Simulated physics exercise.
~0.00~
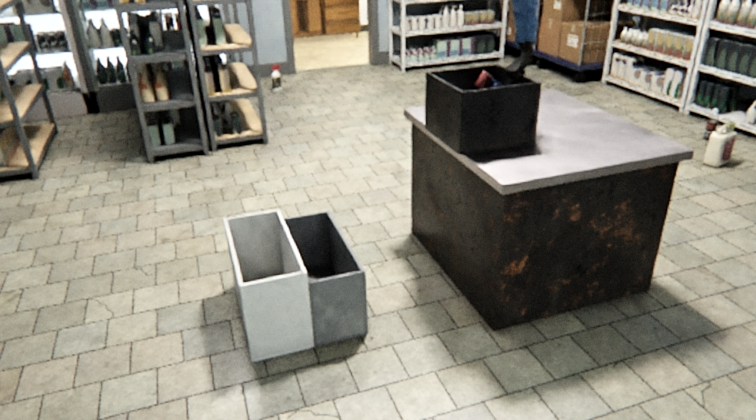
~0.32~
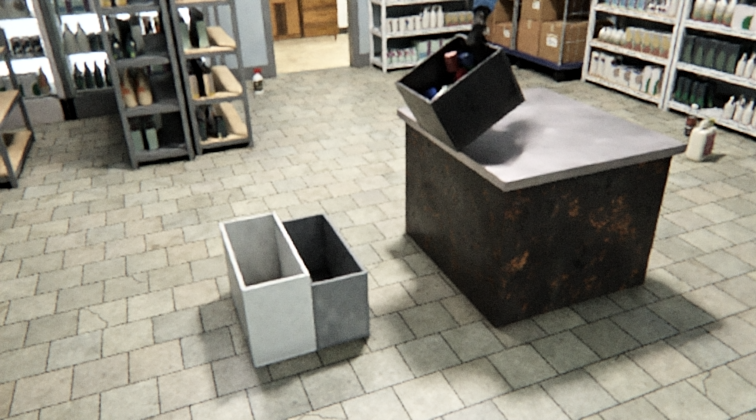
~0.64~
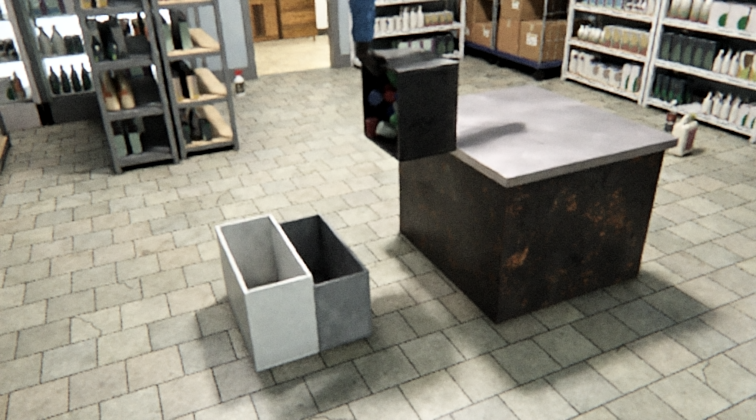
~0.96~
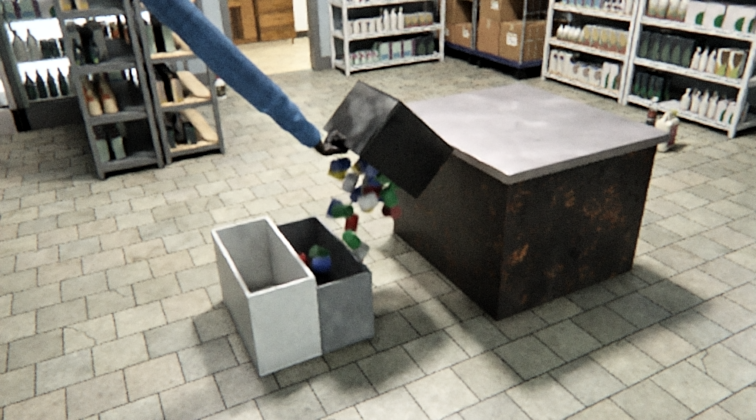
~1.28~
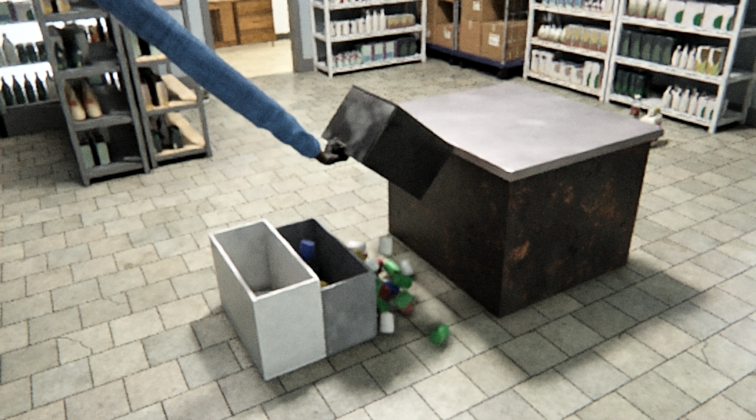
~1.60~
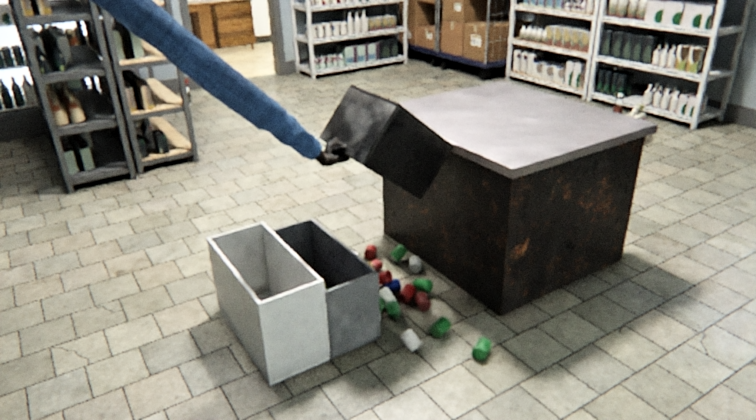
In a shop with a pale tiled floor and shelves of bottles along the back, seen from slightly above with a slow sideways drift, a black open box rests on a dark, rust-stained bench. To the left, a white tote and a grey trough stand side by side on the floor. A blue-sleeved arm tips the box up and over the bench's left edge. Small red, green, blue and white jars tumble out, some dropping into the grey trough. Most land on the floor between trough and bench, where they lie scattered as the arm holds the box tilted.
